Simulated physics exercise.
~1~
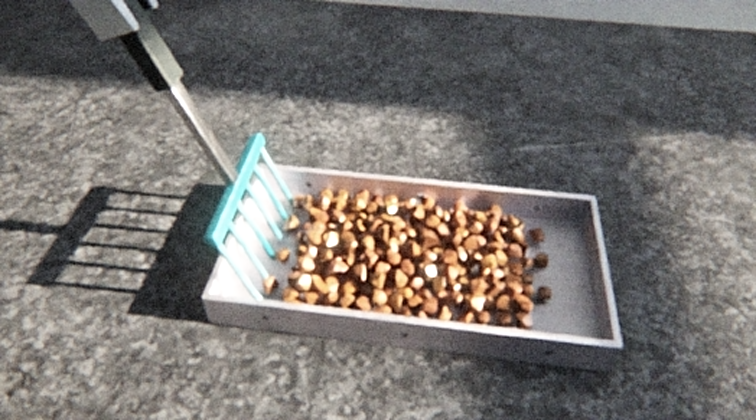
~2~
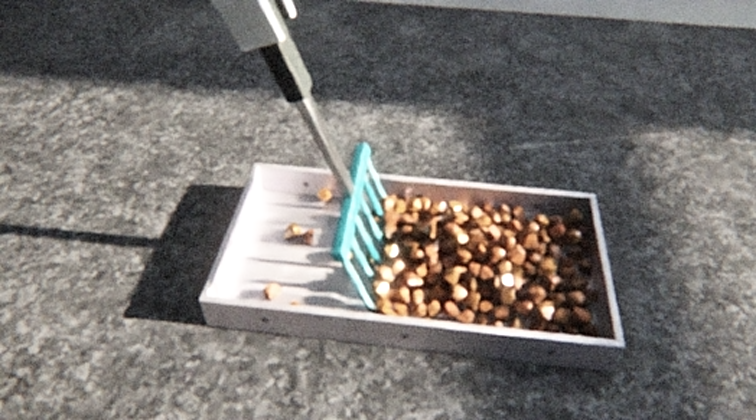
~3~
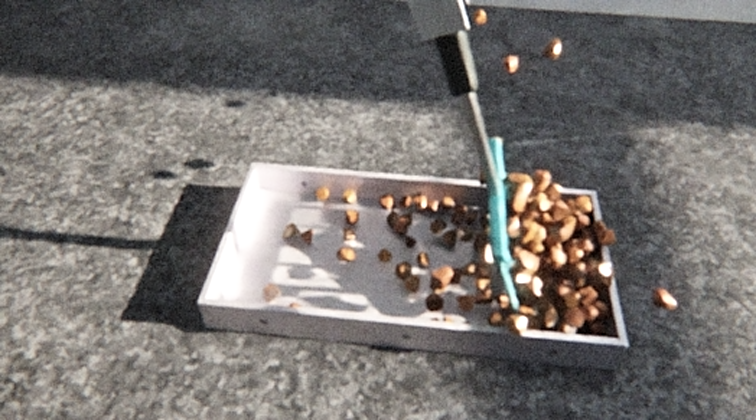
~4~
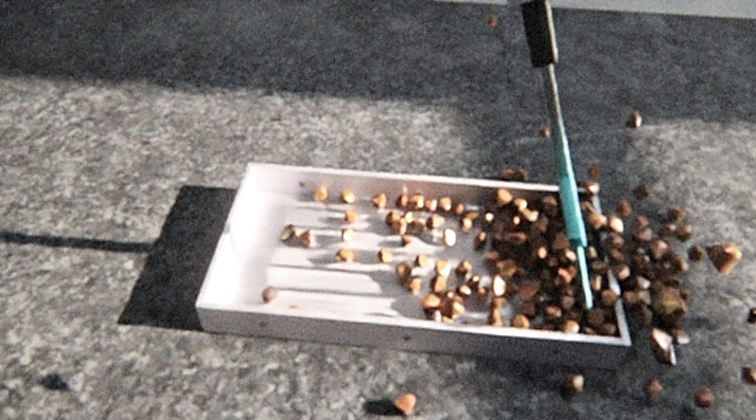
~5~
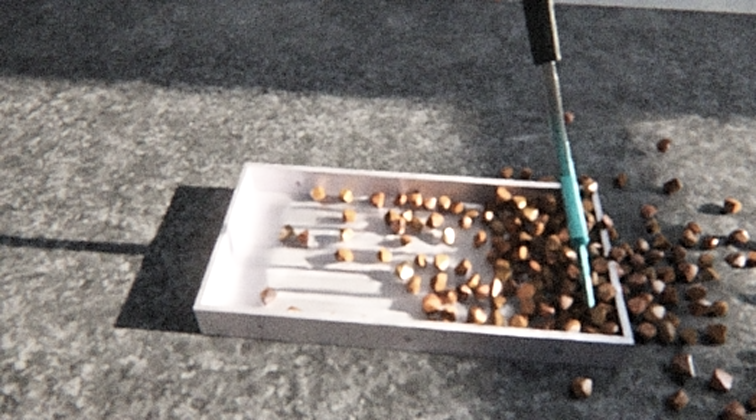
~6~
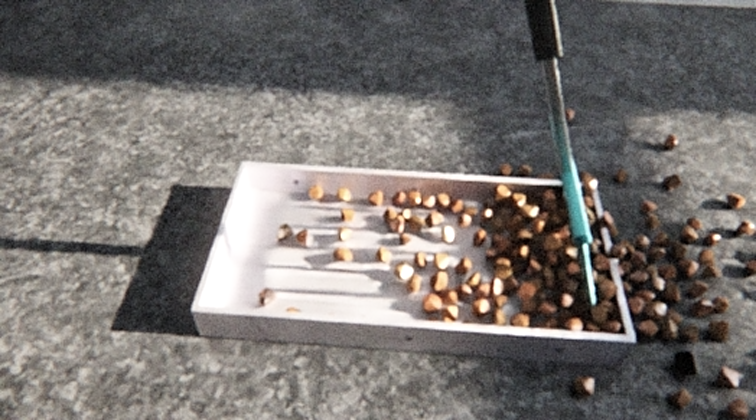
A turquoise rake held by a robot's gripper swept a heap of brown pellets rightward along a shallow pale tray, flinging some over the far right end, then stopped there with many scattered on the grey surface and most still in the tray.
